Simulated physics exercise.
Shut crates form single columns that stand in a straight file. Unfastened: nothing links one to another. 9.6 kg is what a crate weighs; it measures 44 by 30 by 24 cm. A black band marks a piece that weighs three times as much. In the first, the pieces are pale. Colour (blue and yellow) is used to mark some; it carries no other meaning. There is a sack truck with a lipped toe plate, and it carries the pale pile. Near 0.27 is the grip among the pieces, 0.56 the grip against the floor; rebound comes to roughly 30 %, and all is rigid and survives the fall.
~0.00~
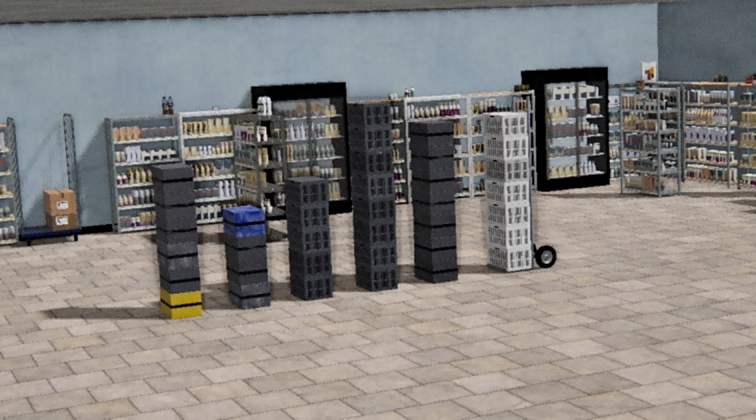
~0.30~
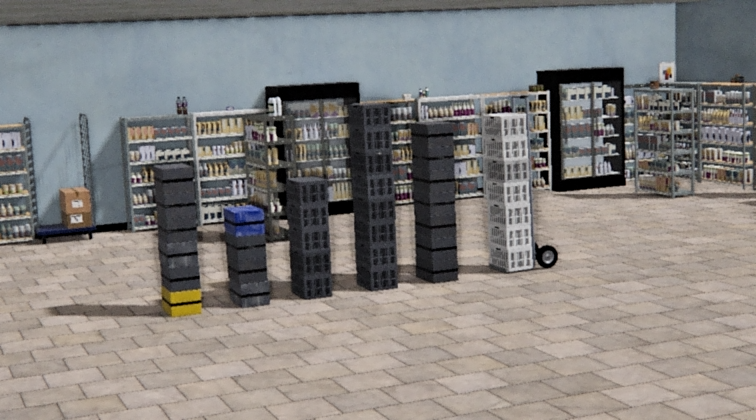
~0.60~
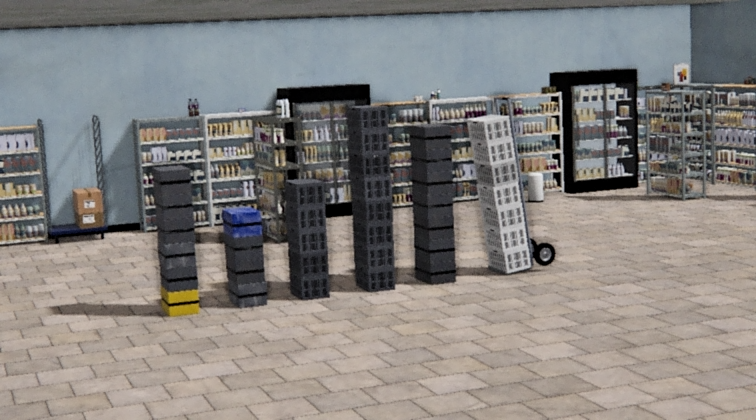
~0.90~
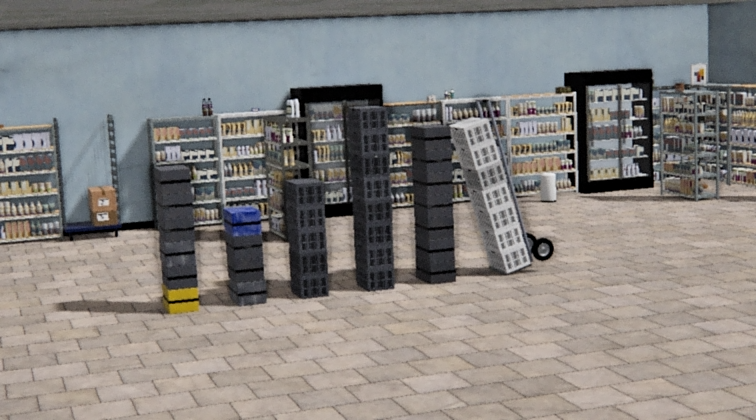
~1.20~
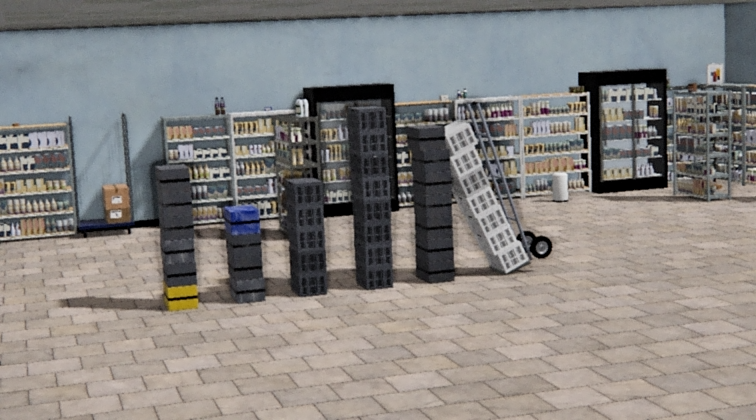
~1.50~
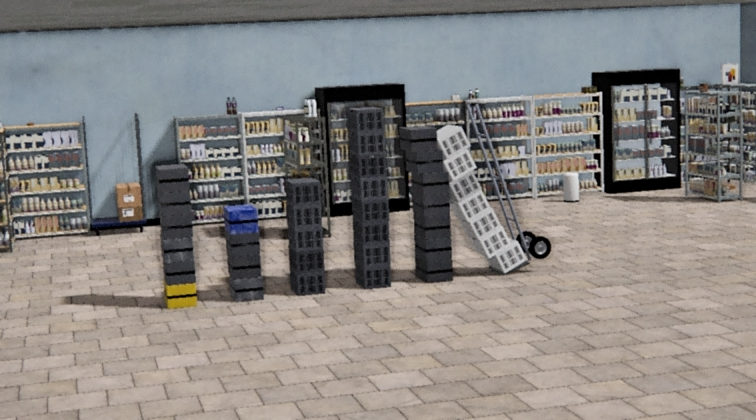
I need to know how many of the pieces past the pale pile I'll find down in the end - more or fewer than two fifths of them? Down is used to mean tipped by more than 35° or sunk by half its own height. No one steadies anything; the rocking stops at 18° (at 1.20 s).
You'll find fewer than two fifths down.
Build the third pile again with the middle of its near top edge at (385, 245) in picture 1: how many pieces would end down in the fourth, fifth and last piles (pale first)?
Down by pile: Fourth 0, fifth 0, last 0.
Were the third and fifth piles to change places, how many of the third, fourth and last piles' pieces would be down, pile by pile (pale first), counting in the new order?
Then third 0, fourth 0, last 0.
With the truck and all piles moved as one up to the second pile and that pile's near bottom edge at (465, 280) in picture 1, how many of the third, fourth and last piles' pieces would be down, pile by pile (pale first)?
Down per pile: Third 0; fourth 0; last 0.
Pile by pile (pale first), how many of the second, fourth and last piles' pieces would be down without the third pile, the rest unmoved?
You'd see second at 0, fourth at 0 and last at 0.
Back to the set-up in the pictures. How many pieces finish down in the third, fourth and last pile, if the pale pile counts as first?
By pile: Third 0, fourth 0, last 0.
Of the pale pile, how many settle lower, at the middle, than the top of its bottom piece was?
That makes 1 in all.
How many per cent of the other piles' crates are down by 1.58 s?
By then 0 %.
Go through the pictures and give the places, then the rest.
In the first frame (pixels give the middle of a visible side; the camera moves round a little), truck frame (529, 131) 0° forward; blue crate (250, 224); yellow crate (186, 305); none of the others has stirred.
In the second frame, truck frame (528, 132) 1° forward; blue crate (250, 223).
In the third frame, truck frame (513, 133) 7° forward, top of the pale pile leaning 7°; blue crate (247, 225); none of the others has stirred.
In the fourth frame, truck frame (497, 134) 14° forward, top of the pale pile leaning 15°; blue crate (247, 224); none of the others has stirred.
In the fifth frame, truck frame (488, 135) 18° forward, top of the pale pile leaning 23°; blue crate (246, 222); one has shifted.
In the sixth frame, truck frame (487, 136) 18° forward, top of the pale pile leaning 26°; blue crate (244, 222); yellow crate (182, 296); movement in 2 of them.
After 1.58 s, 0 of the pale pile down; none of the 30 other crates down, 2 disturbed.
In the end (2.3 s), 0 of the pale pile down; none of the 30 other crates down, 2 disturbed; yellow crate unmoved; blue crate unmoved. That is 0 per cent. From the last view, middles, yellow crate near (180, 292), blue crate near (241, 219).
